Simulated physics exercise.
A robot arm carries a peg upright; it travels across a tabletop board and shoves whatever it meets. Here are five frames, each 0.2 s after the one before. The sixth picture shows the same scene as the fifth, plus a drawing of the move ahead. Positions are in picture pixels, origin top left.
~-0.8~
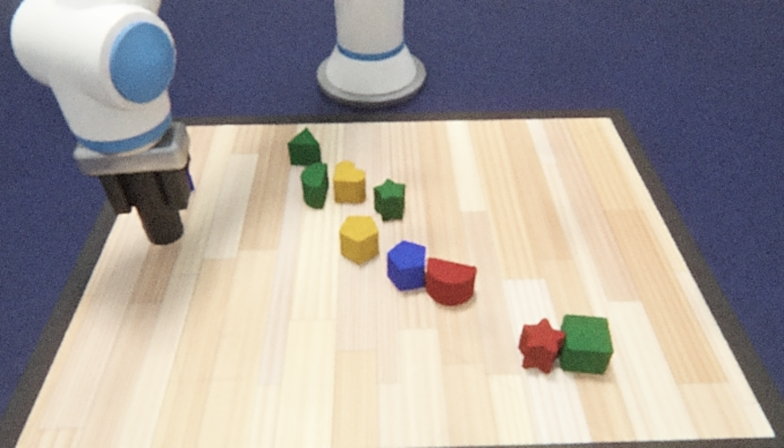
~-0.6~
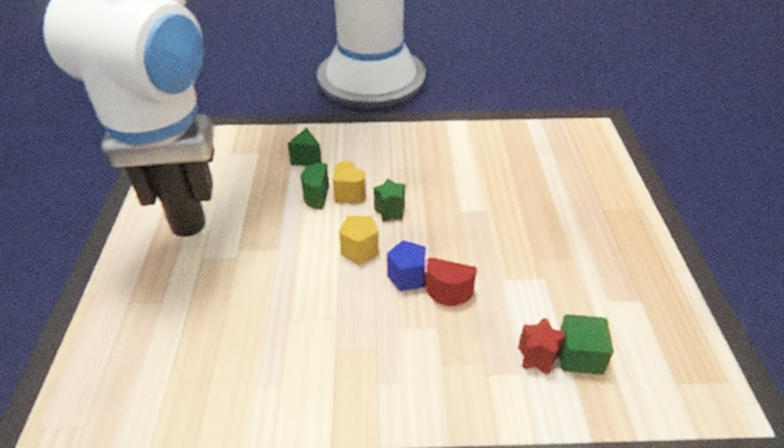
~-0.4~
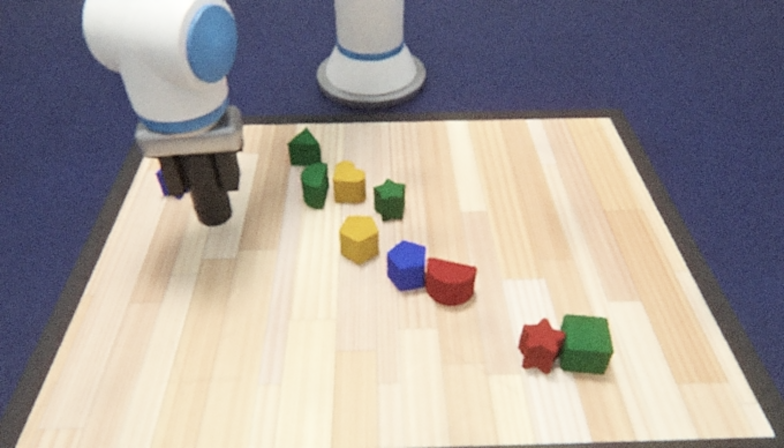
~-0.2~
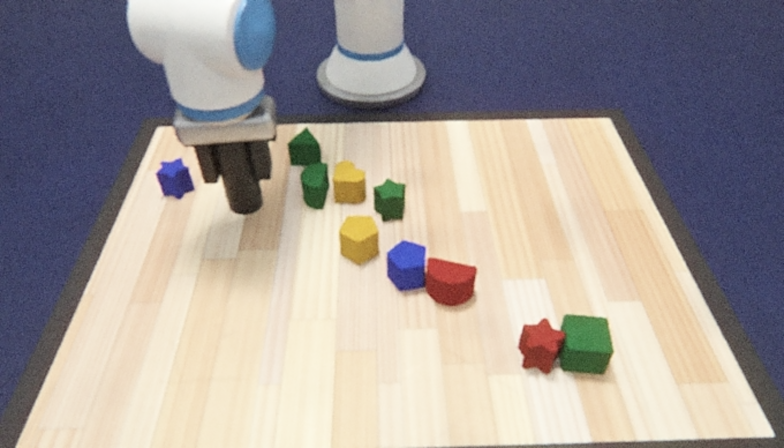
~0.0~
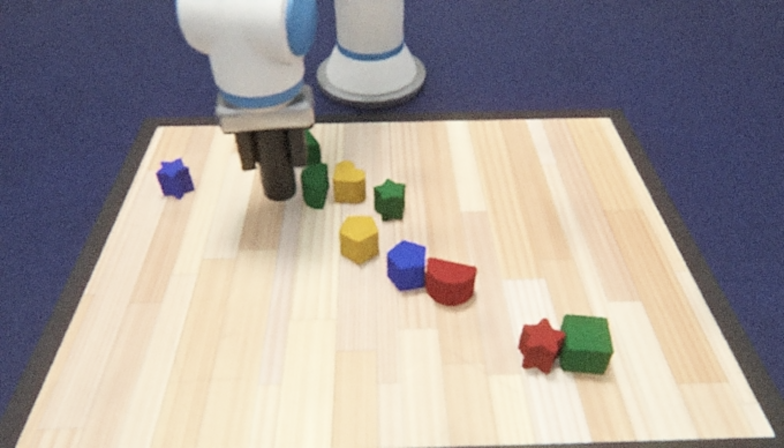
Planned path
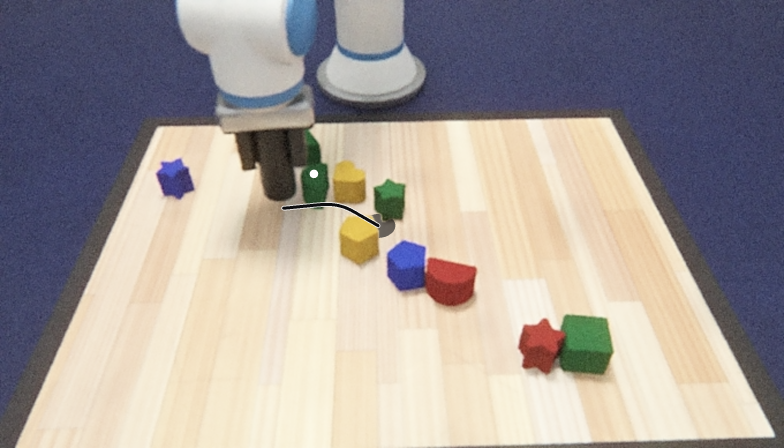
In the video, a white and blue robot arm moves its dark peg steadily rightward and slightly up across a wooden board, uncovering a blue star and nearing a green block, while the scattered colored blocks stay still.
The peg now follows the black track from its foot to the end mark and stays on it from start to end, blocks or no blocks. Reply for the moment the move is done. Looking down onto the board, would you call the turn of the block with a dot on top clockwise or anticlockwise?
Looking down on the board, it turns counter-clockwise.
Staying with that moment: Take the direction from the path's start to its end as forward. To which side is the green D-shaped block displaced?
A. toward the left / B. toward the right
A: Toward the left.
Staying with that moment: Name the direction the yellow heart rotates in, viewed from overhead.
From overhead, anticlockwise.
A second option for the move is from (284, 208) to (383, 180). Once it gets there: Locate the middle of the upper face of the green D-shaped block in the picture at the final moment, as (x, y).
I predict (411, 151).
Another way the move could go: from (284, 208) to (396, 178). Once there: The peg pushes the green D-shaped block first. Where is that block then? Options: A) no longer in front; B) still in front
My answer is option B.
Path on the board, from (284, 208) over (319, 205) and (351, 210) to (378, 226); the dot is on the green D-shaped block.
On the path given first. One third of the way, peg (318, 188); green D-shaped block (342, 169), turned 15° anticlockwise; yellow heart (365, 168), turned 15° anticlockwise.
Two thirds of the way, peg (351, 195); green D-shaped block (361, 168), turned 35° anticlockwise; yellow heart (383, 163), turned 35° anticlockwise.
At the end, peg (378, 209); green D-shaped block (361, 168), turned 35° anticlockwise; yellow heart (383, 163), turned 35° anticlockwise; yellow five-sided block in place; green star-shaped block (399, 189), turned 15° anticlockwise.
